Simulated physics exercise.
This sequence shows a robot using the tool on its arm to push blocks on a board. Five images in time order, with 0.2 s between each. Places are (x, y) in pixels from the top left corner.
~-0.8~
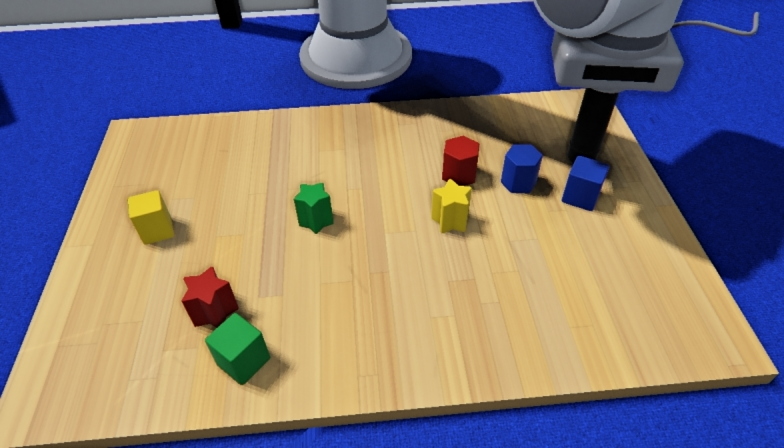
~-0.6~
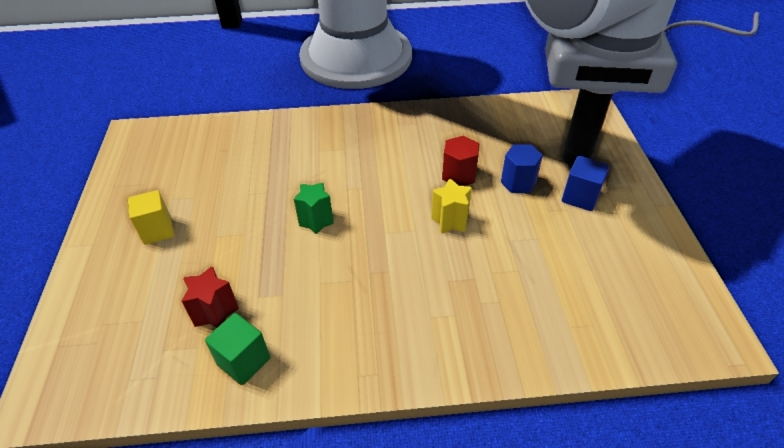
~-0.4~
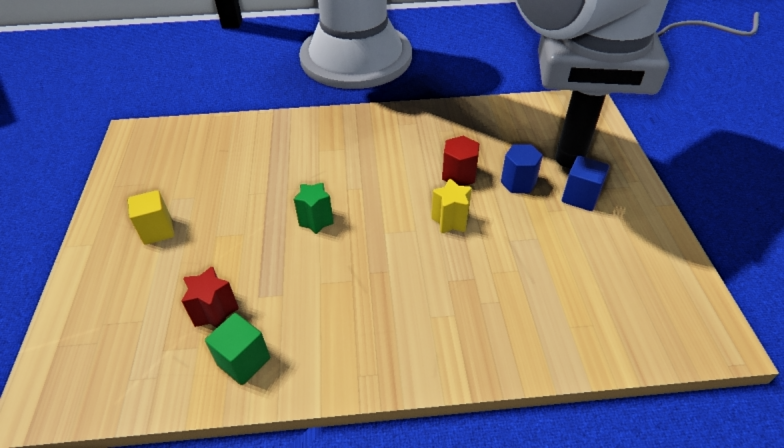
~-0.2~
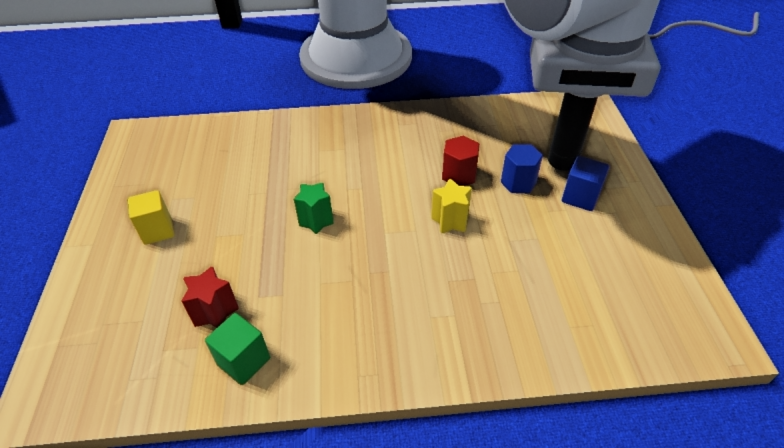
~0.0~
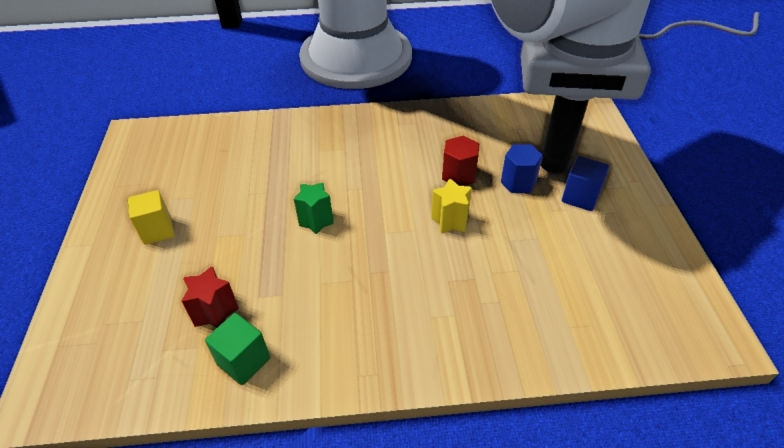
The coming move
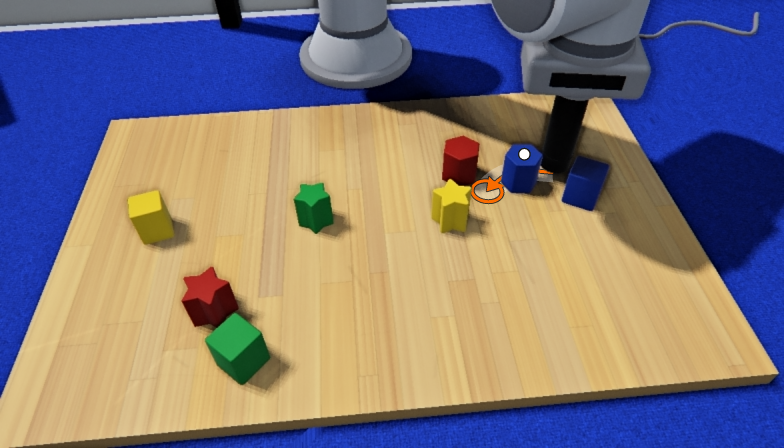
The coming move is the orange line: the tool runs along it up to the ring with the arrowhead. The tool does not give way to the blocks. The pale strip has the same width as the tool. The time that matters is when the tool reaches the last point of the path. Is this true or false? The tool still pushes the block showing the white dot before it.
Answer: True.
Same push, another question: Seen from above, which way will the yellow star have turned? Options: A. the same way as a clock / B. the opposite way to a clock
That would be A.
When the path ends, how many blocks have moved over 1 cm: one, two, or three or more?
Going by the path, one of them shifts by more than about 1 cm.
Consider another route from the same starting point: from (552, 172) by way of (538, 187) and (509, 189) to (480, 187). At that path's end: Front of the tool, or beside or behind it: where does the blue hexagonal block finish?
Still being pushed.
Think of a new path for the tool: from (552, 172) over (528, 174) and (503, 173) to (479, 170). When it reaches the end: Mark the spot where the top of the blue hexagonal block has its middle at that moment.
Its top middle: (490, 164).
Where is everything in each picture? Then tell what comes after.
Tool tip (581, 158); block tops, yellow star (453, 193); red hexagonal block (462, 147); blue hexagonal block (524, 154), in the first picture.
Tool (576, 159); blocks unchanged, in the second picture.
Tool (570, 160); blocks unchanged, in the third picture.
Tool (562, 162); blocks unchanged, in the fourth picture.
Tool (554, 165); yellow star (453, 193); red hexagonal block (462, 147); blue hexagonal block (524, 154), in the fifth picture.
Path on the board, from (552, 172) by way of (526, 171) and (503, 177) to (487, 191); the dot is on the blue hexagonal block.
The first path, step by step. Halfway along, tool (513, 166); blue hexagonal block (500, 162), turned 35° anticlockwise.
At the end, tool (488, 184); yellow star (450, 196), turned 20° clockwise; red hexagonal block in place; blue hexagonal block (476, 182), turned 40° anticlockwise.
